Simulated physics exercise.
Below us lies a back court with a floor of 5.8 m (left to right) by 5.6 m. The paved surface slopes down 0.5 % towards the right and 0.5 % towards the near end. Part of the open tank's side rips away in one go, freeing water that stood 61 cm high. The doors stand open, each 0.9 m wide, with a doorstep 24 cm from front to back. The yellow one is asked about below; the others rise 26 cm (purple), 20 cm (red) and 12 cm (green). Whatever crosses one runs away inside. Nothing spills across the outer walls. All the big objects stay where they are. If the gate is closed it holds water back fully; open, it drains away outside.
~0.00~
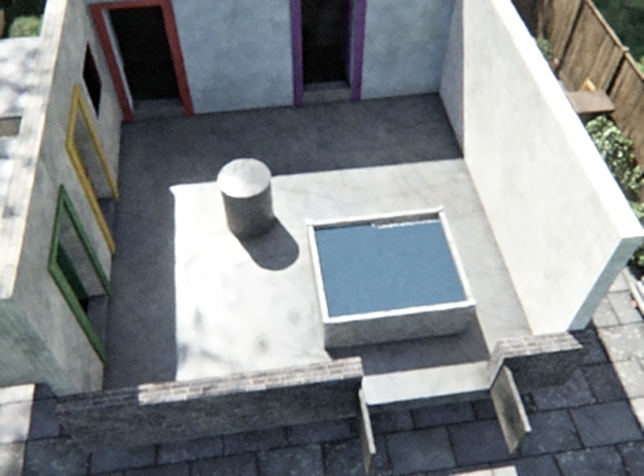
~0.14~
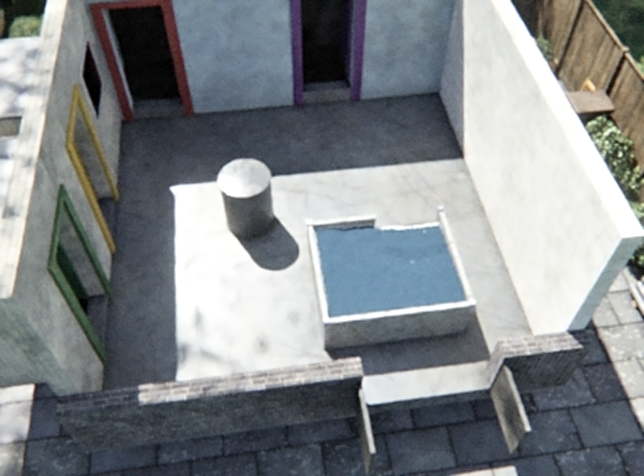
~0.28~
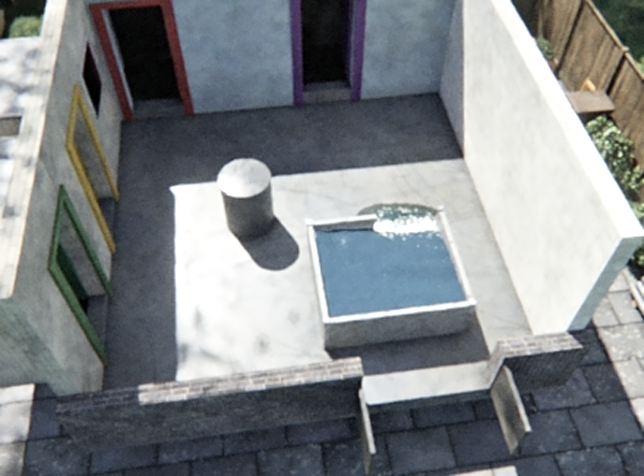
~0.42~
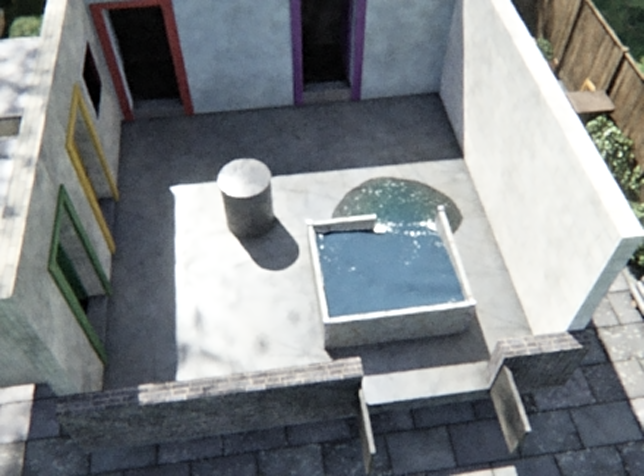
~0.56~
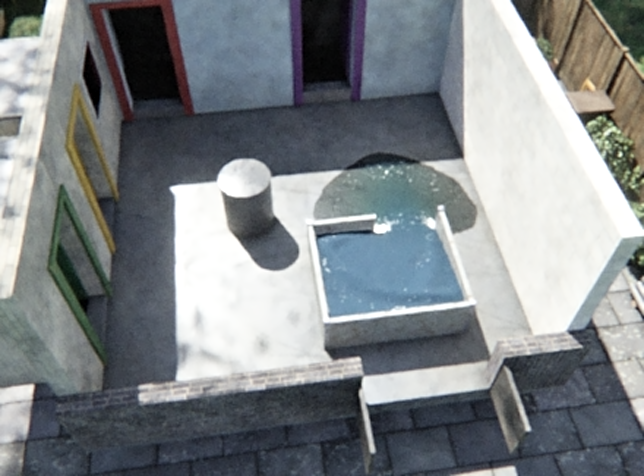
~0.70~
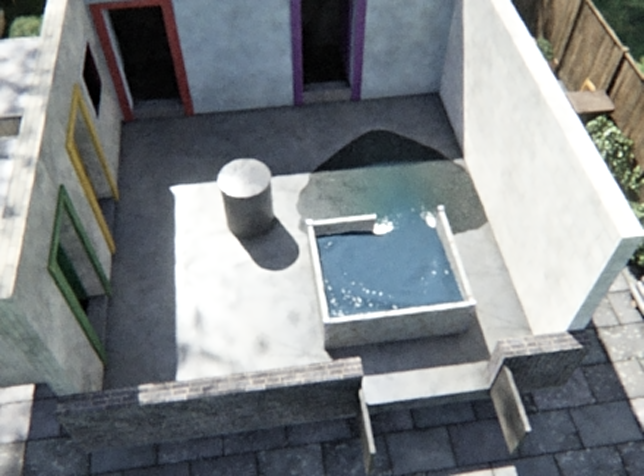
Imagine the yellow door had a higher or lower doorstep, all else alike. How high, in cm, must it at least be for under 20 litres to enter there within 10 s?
It would have to be roughly 6 cm high.
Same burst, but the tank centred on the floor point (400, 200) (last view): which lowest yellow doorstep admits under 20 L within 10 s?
About 8.5 cm.
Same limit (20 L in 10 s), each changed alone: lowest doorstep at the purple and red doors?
About 14.5 cm at purple and 7.5 cm at red.
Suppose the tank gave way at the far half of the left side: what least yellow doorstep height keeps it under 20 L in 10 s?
Some 13.5 cm.
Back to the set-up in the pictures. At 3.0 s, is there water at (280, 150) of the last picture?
It is under water.
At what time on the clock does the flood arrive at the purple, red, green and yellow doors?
Arrival: Purple 1.1 s, red 2.6 s, green 5.5 s, yellow 4.5 s.
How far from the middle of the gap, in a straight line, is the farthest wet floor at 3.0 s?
Some 5.4 m out.
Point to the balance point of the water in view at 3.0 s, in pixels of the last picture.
Near (372, 189).
After 1.4 s water covers 30 % of the floor, deepest (32 cm) near (411, 236); it has not reached the yellow door.
After 3.0 s water covers 40 % of the floor, deepest (26 cm) near (441, 126); it has not reached the yellow door.
After 10.0 s water covers 95 % of the floor, deepest (9 cm) near (101, 421); 5 cm at the yellow door, 0 litres in over its 12 cm doorstep.
At the yellow door as built, the water arrived by 4.4 s and peaked near 11 cm at 6.6 s.
Run again over the same 10 s with other heights there, 25 litres in over 5.5 cm, 16 litres over 6.5 cm. The limit of 20 litres is kept from about 6 cm up.
